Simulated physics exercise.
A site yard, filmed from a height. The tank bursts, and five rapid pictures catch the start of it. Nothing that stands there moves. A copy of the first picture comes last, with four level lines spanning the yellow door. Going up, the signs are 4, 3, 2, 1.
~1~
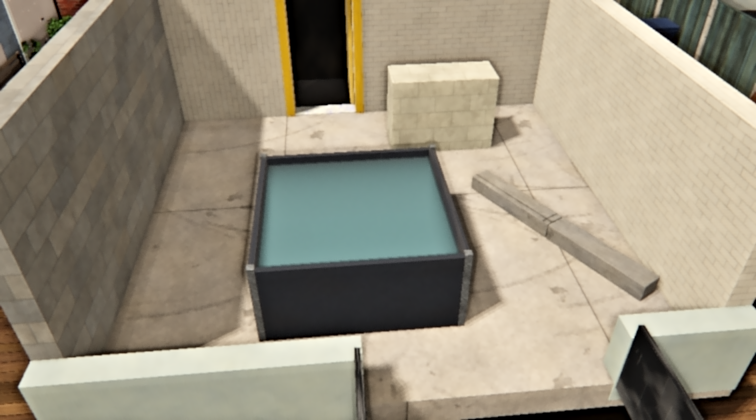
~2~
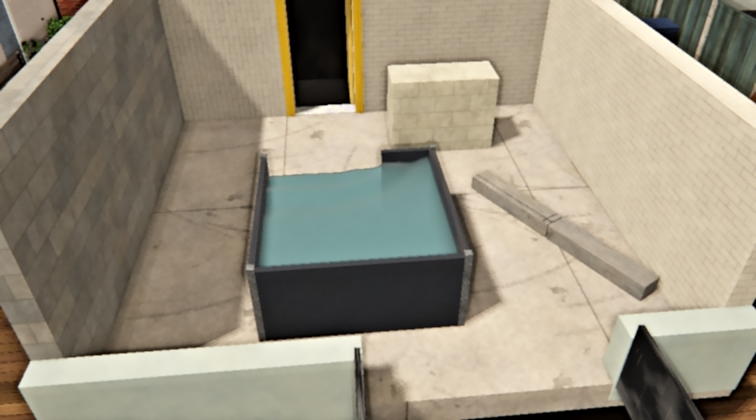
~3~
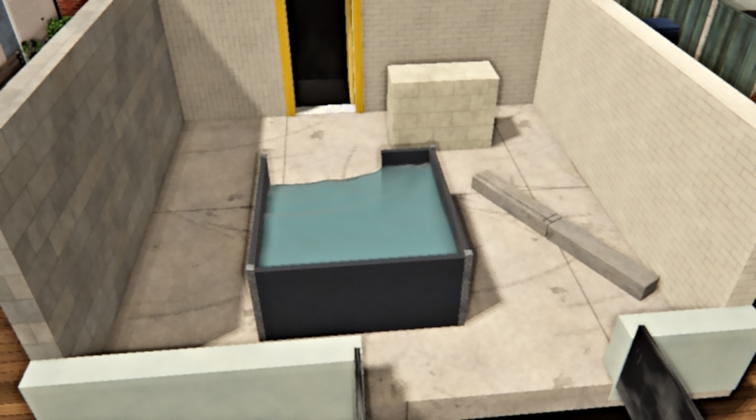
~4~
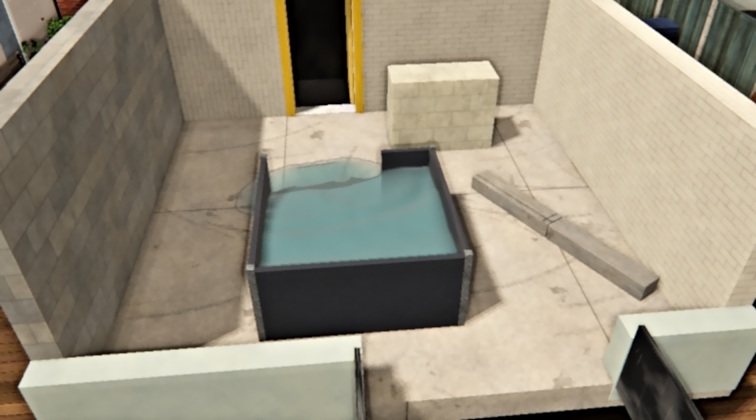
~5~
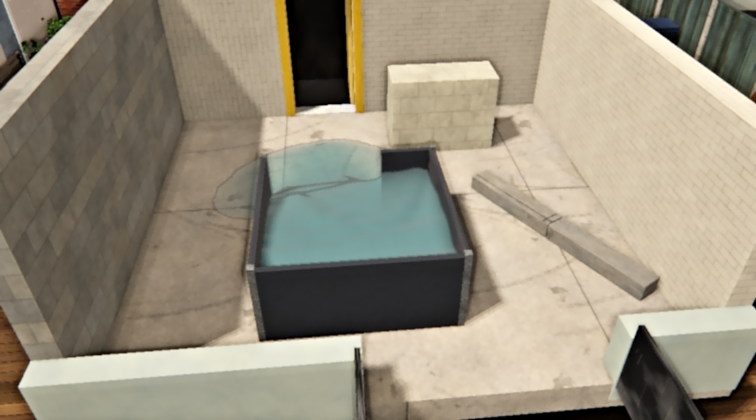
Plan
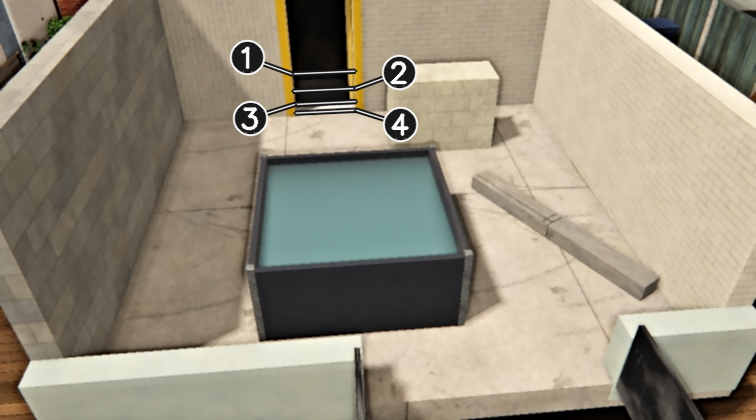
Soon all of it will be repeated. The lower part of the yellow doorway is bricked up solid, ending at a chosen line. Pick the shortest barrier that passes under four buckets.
The answer is line 2.
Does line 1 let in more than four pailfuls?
No.
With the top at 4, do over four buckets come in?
Yes, that goes wrong.
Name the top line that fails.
Line 3.
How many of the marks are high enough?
Two.
On the marked copy, 1 at (323, 72); 2 at (324, 89); 3 at (325, 102); 4 at (326, 111); from the bottom up 4, 3, 2, 1.
Choosing 1, nothing gets over.
Choosing 2, a splash gets over, under a bucket.
Choosing 3, some 15 bucketfuls get in.
Choosing 4, dozens of bucketfuls pour in.
